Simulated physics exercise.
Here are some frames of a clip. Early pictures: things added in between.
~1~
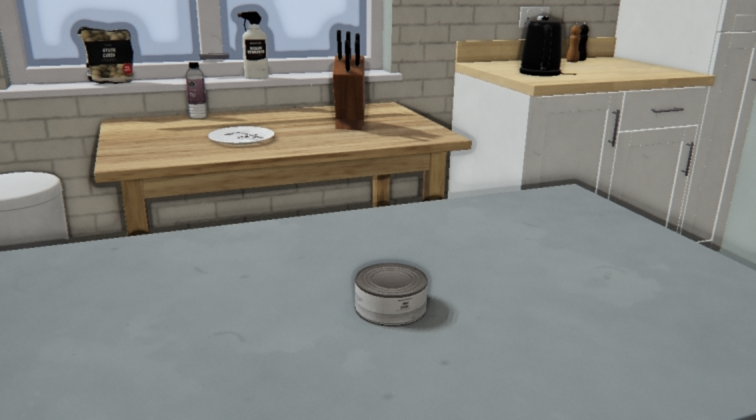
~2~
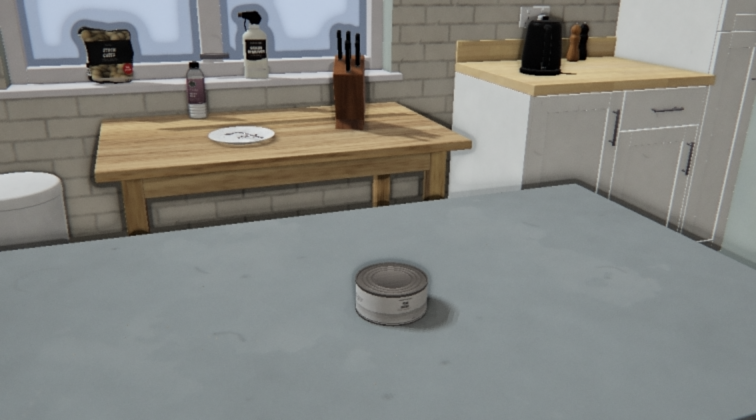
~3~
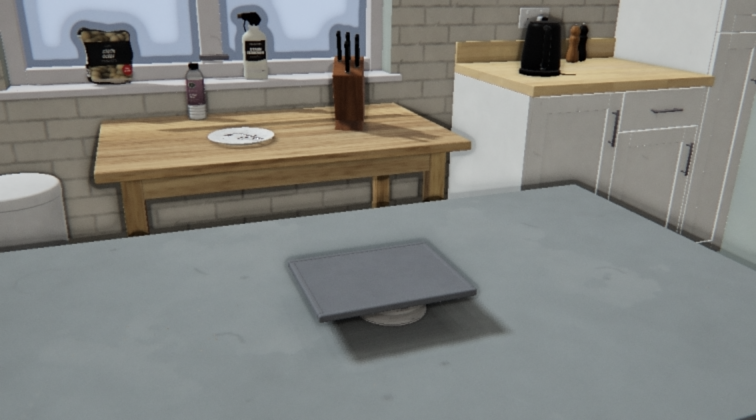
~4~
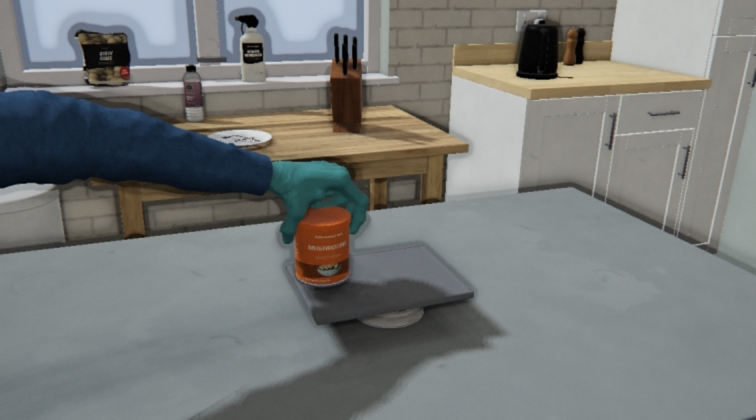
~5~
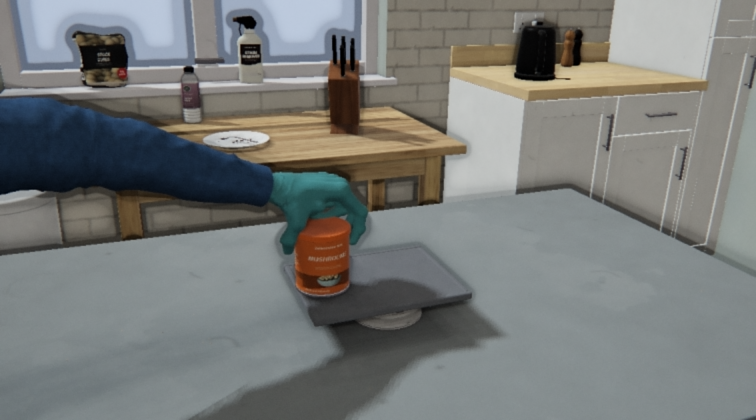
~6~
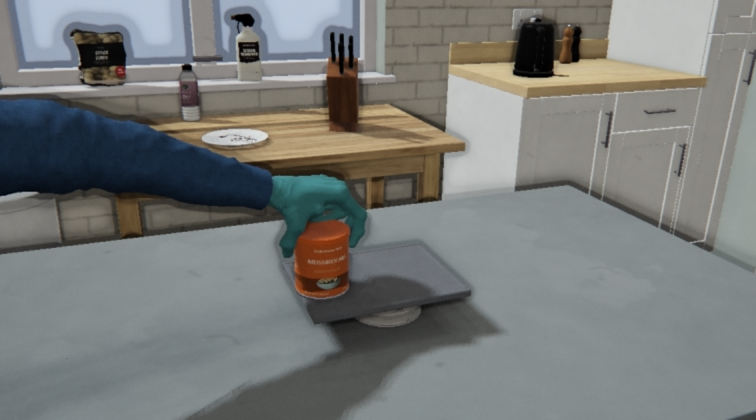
A gloved hand lowering an orange tin onto the left side of a grey tray resting on a small white tub.
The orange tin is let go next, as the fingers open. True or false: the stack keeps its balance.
False.
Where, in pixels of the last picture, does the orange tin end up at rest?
The object finishes somewhere near (262, 319).
Then, 0.30 s after the last picture, orange tin now fallen; grey lid tipped 31° from how it was.
Then, 0.50 s after the last picture, grey lid tipped 26° from how it was.
Then, 0.90 s after the last picture, things are still on the move.
At rest, fallen, orange tin; the other 2 in place. Seen from the same camera at the end, orange tin near (262, 319). The stack comes apart.
